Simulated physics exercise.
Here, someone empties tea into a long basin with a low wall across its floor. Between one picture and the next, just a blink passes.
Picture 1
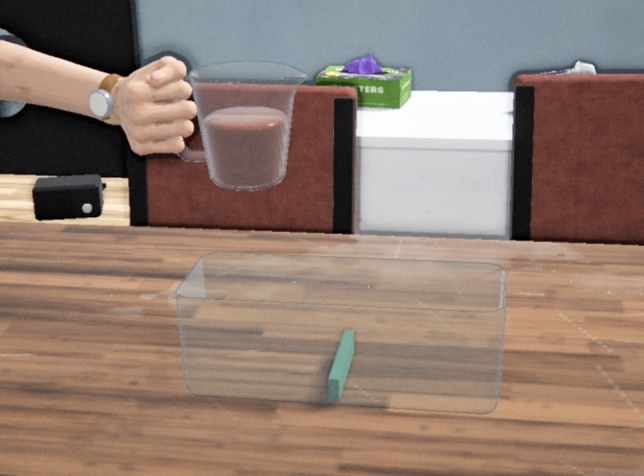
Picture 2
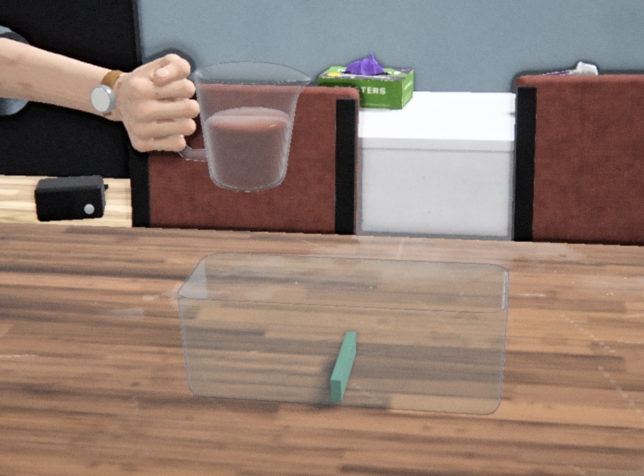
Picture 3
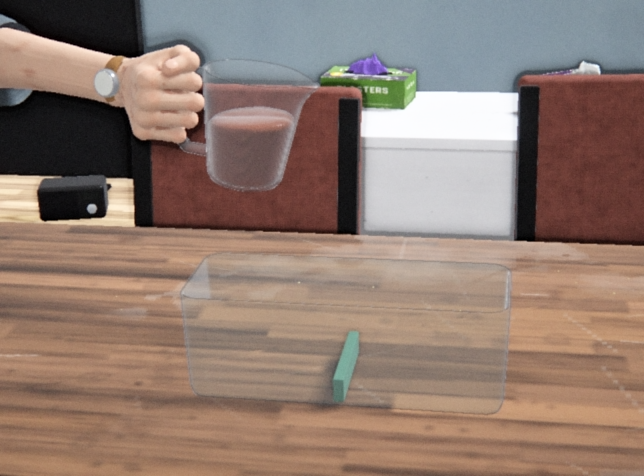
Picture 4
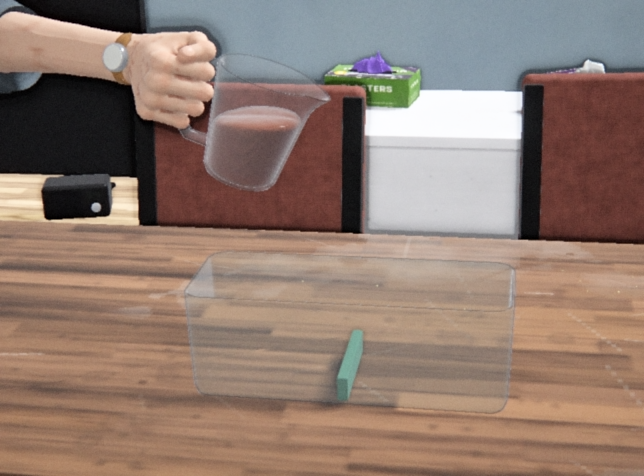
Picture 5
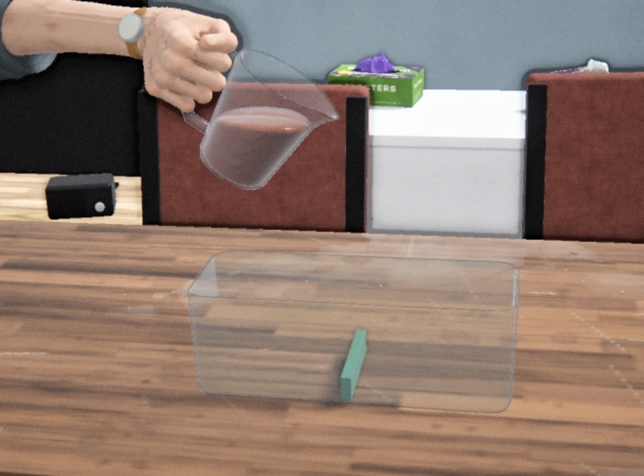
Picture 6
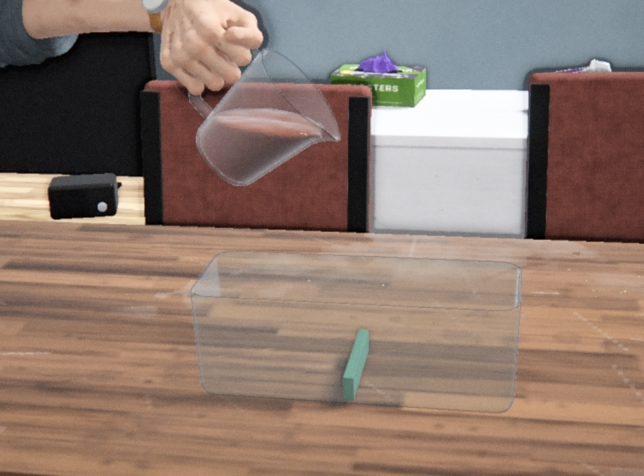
A hand wearing a watch tilted a clear jug of reddish-brown tea steeply to the right above a long see-through basin with a low green wall, and the tea slid toward the spout.
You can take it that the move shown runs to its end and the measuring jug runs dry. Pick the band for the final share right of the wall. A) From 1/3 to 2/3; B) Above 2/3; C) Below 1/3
Answer: B.
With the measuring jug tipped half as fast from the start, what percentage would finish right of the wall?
Around 85 percent ends up there.
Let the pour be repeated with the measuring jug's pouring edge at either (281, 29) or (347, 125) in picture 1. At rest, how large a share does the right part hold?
It comes to 65 % the first time and 85 % the second.
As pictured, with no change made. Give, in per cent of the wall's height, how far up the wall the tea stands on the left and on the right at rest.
On the left it's around 10 per cent; on the right, 60 per cent.
A moment on, the measuring jug is tipped right over and 46 per cent is still to pour, 0 is left of the wall and 16 right of it.
Next, the measuring jug is tipped right over and 4 per cent is still to pour, 8 is left of the wall and 77 right of it.
Then the measuring jug is tipped right over and 0 per cent is still to pour, 9 is left of the wall and 87 right of it.
Later the measuring jug is tipped right over and 0 per cent is still to pour, 10 is left of the wall and 87 right of it.
In the end 10 per cent lies left of the wall, 87 right of it and 3 outside.
